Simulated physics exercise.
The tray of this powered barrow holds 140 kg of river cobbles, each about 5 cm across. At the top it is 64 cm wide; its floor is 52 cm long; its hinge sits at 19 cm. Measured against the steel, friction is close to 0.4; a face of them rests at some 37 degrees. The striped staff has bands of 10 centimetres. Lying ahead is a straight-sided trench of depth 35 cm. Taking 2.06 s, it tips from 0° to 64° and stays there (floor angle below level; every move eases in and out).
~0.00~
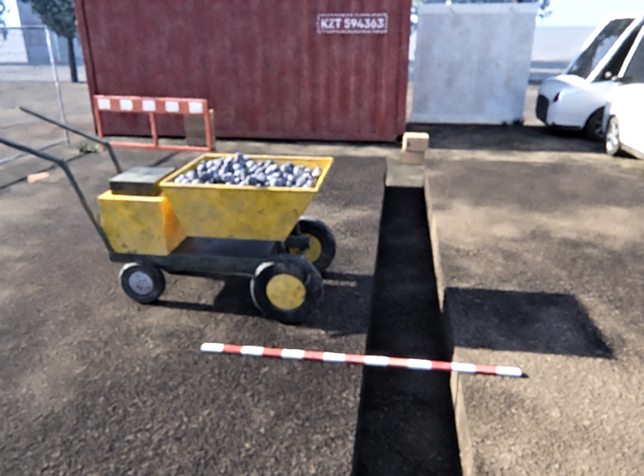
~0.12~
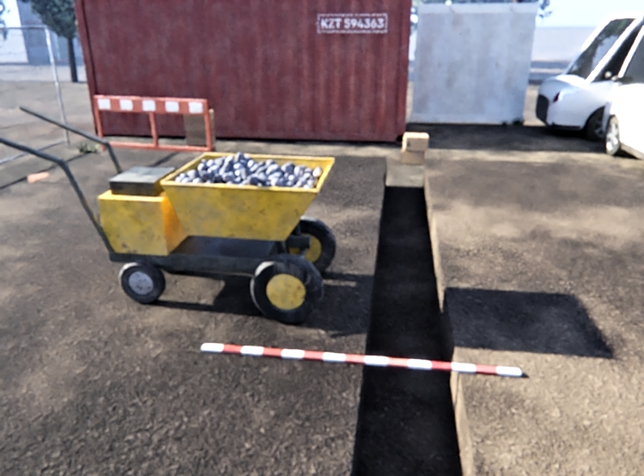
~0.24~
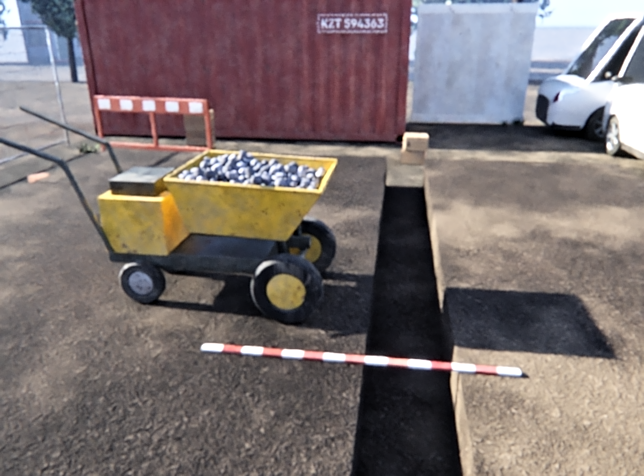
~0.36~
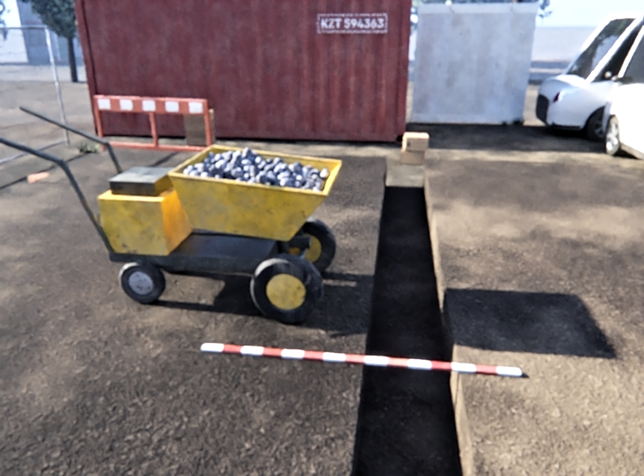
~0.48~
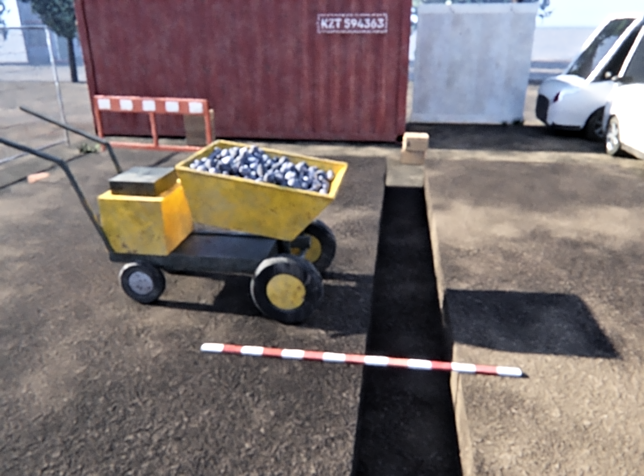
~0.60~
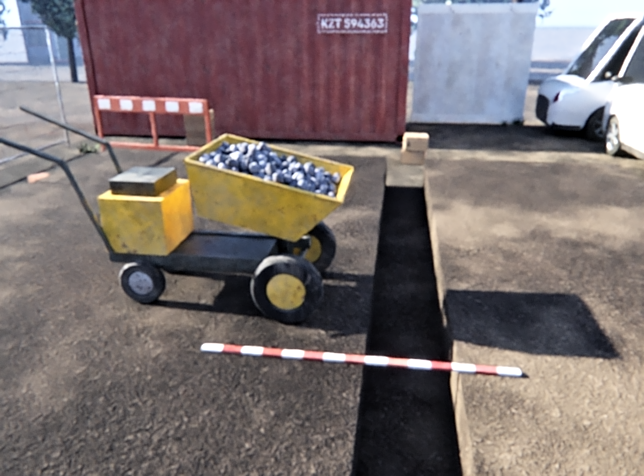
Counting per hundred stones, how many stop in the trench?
Some 74.
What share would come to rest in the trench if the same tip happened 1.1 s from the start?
Then about 65 per cent.
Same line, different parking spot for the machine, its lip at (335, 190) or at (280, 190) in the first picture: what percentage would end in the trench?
I'd expect close to 65 per cent at the first and 75 per cent at the second.
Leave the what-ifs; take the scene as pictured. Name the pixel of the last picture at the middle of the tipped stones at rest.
I'd put it close to (415, 344).
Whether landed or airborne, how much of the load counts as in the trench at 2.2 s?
Around 25 per cent of it.
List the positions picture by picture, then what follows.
The tray is at 0°, its lip at (316, 191); the top of the load is at (231, 164), in the first frame.
The tray is at 1°, its lip at (318, 192); the top of the load is at (226, 162); the stones move at 0.1 m/s on average, in the second frame.
The tray is at 2°, its lip at (321, 193); the top of the load is at (229, 160); the stones move at 0.2 m/s on average, in the third frame.
Lip at (327, 195), floor tilted 5°, highest stones at (233, 157); the stones move at 0.2 m/s on average, in the fourth frame.
The tray is at 9°, its lip at (334, 198); the top of the load is at (240, 153); the stones move at 0.3 m/s on average, in the fifth frame.
The tray is at 13°, its lip at (341, 202); the top of the load is at (243, 149); the stones move at 0.4 m/s on average, in the sixth frame.
After 1.5 s the floor is at 54°; 99 % in the tray, 1 % in the trench; the foremost stones are at (403, 265).
After 2.2 s the floor is at 64°; 73 % in the tray, 26 % in the trench, 1 % past the trench; the foremost stones are at (482, 296).
After 2.5 s the floor is at 64°; 53 % in the tray, 44 % in the trench, 3 % past the trench; the foremost stones are at (510, 302).
After 4.5 s the floor is at 64°; 23 % in the tray, 74 % in the trench, 3 % past the trench; the foremost stones are at (531, 314).
